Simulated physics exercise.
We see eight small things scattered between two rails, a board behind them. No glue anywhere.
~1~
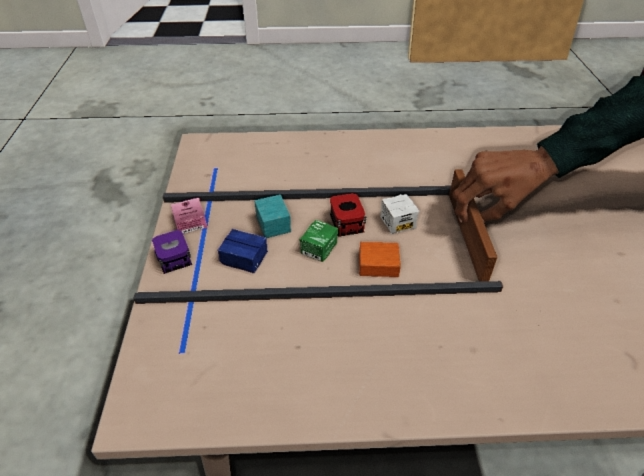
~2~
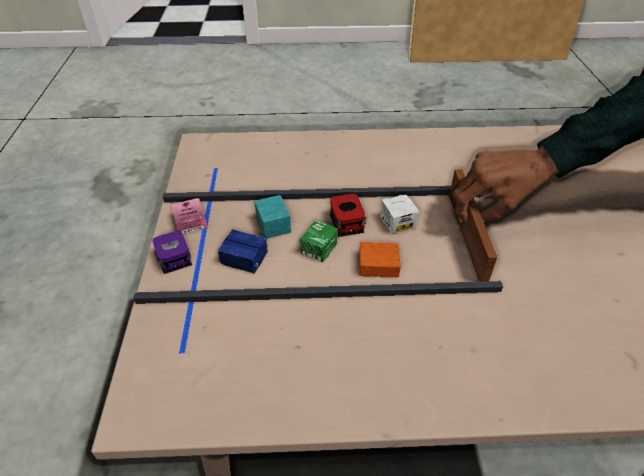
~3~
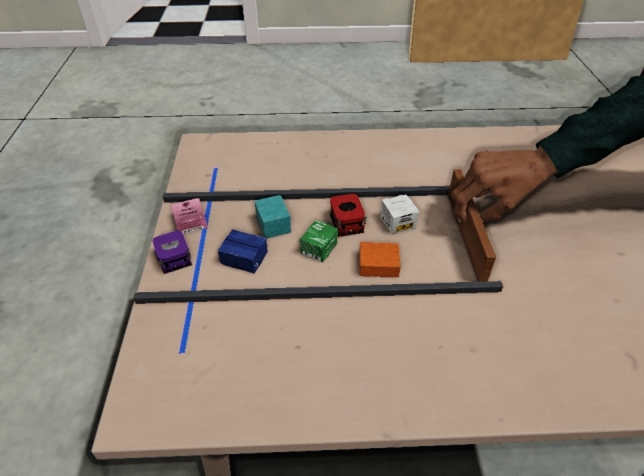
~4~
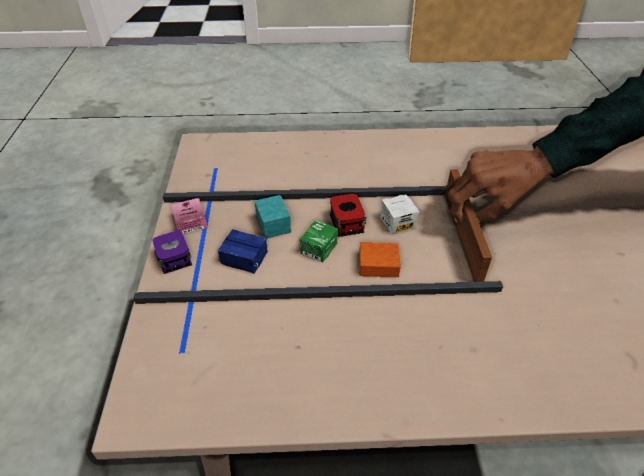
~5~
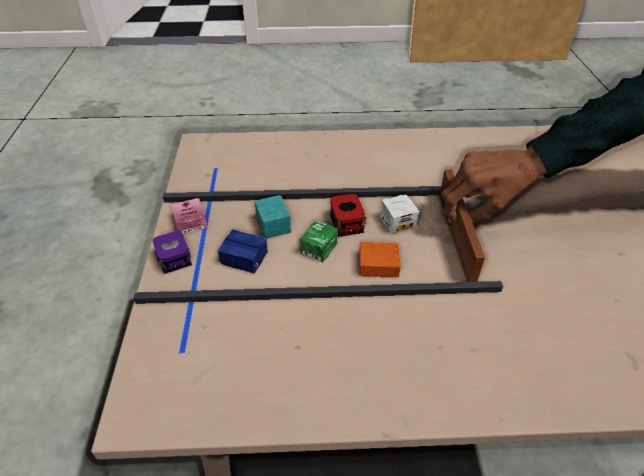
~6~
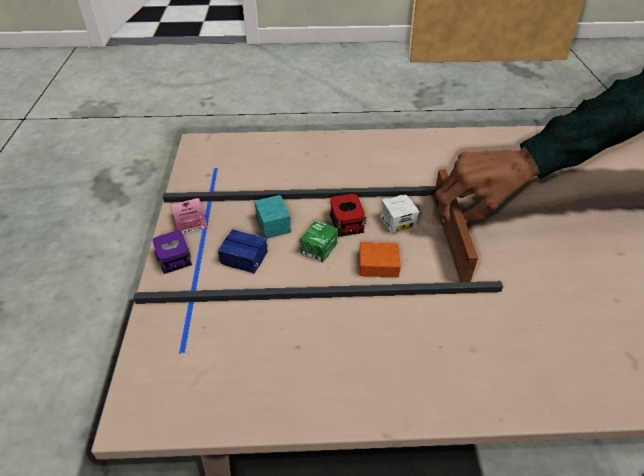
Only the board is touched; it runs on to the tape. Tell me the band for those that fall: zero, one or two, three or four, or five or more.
The number that fall off is three or four.
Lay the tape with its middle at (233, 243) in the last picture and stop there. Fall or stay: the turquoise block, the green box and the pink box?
The turquoise block does not fall, the green box holds on, the pink box comes down.
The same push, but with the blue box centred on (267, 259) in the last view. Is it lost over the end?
It goes over.
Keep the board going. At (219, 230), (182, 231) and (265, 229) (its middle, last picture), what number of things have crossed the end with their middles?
In that order 4, 6 and 1.
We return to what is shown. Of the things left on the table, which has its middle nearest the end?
The green box.
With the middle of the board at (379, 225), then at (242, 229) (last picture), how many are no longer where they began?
By then 3, and 8.
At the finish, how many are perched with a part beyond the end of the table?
Overhanging: 2.
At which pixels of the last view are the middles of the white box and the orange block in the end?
The white box stops around (191, 212); the orange block around (176, 267).
Soon after, none off yet; purple case at rest near (172, 252); pink box at rest near (189, 217); blue box at rest near (243, 251).
At rest, the number that fall off is three or four; fallen, turquoise block, blue box, pink box and purple case.
